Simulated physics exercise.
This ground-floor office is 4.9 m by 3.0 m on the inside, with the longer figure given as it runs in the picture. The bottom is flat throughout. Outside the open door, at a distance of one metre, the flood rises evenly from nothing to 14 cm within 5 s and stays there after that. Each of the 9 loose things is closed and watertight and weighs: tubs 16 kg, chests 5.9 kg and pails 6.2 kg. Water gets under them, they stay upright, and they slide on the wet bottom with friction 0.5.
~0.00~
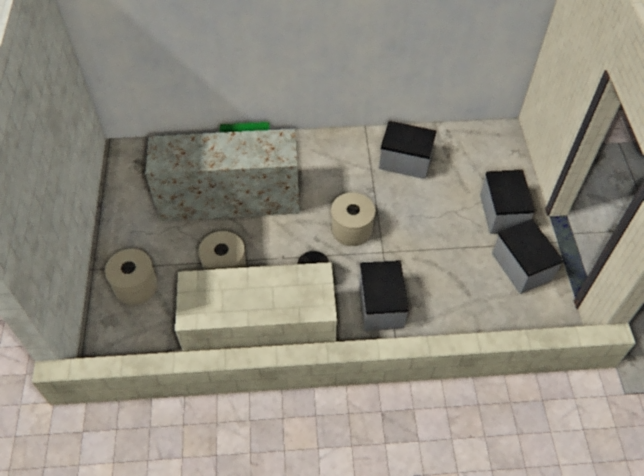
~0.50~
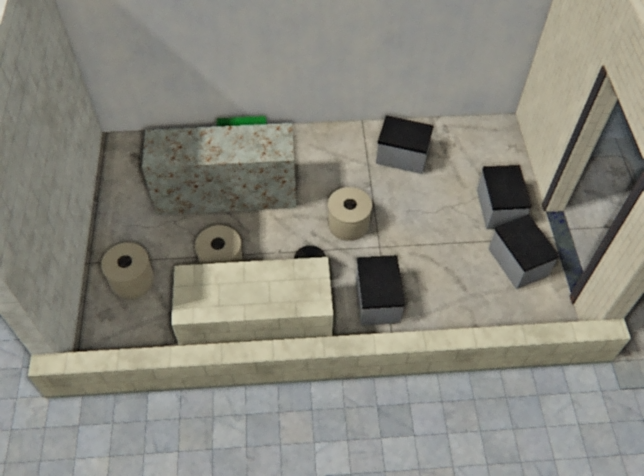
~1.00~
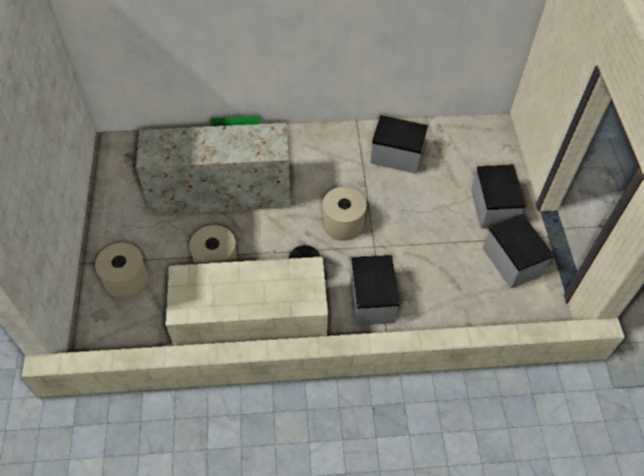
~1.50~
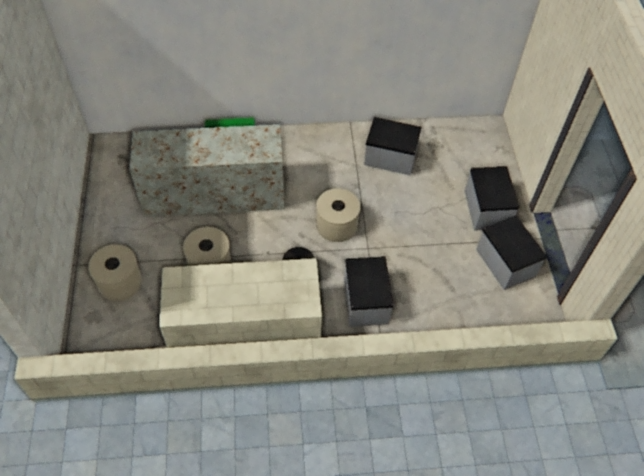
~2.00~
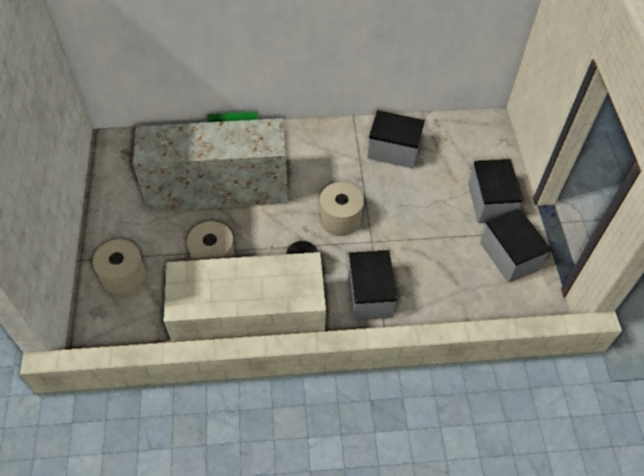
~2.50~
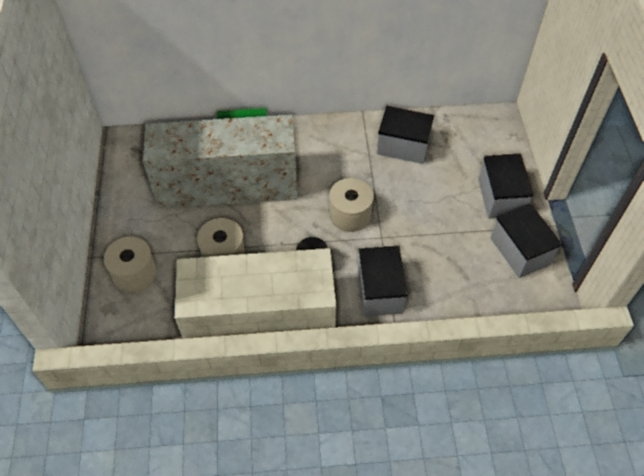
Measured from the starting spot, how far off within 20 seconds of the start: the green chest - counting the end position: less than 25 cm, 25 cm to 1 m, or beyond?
It will likely make a long trip.
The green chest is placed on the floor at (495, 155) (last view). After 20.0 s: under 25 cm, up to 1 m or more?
Outcome - it ends up well away.
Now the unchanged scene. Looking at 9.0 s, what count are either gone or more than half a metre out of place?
I make it 2.
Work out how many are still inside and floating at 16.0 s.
At that point I count 5.
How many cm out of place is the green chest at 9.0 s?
Shift by then: About 0 cm.
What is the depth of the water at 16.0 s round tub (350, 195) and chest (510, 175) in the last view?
I'd estimate 7 cm for the first and 7 cm for the second.
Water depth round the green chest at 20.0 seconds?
Roughly 12 cm deep.
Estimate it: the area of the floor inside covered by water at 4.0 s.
Close to 1.5 m2, I'd say.
After 4.0 s the green chest is near (242, 123), 0.0 m from its start, aground; 0 afloat.
After 9.0 s the green chest is near (241, 123), 0.0 m from its start, aground; 2 afloat.
After 16.0 s the green chest is near (116, 135), 1.3 m from its start, afloat; 5 afloat.
After 20.0 s the green chest is near (119, 168), 1.4 m from its start, afloat; 9 afloat.
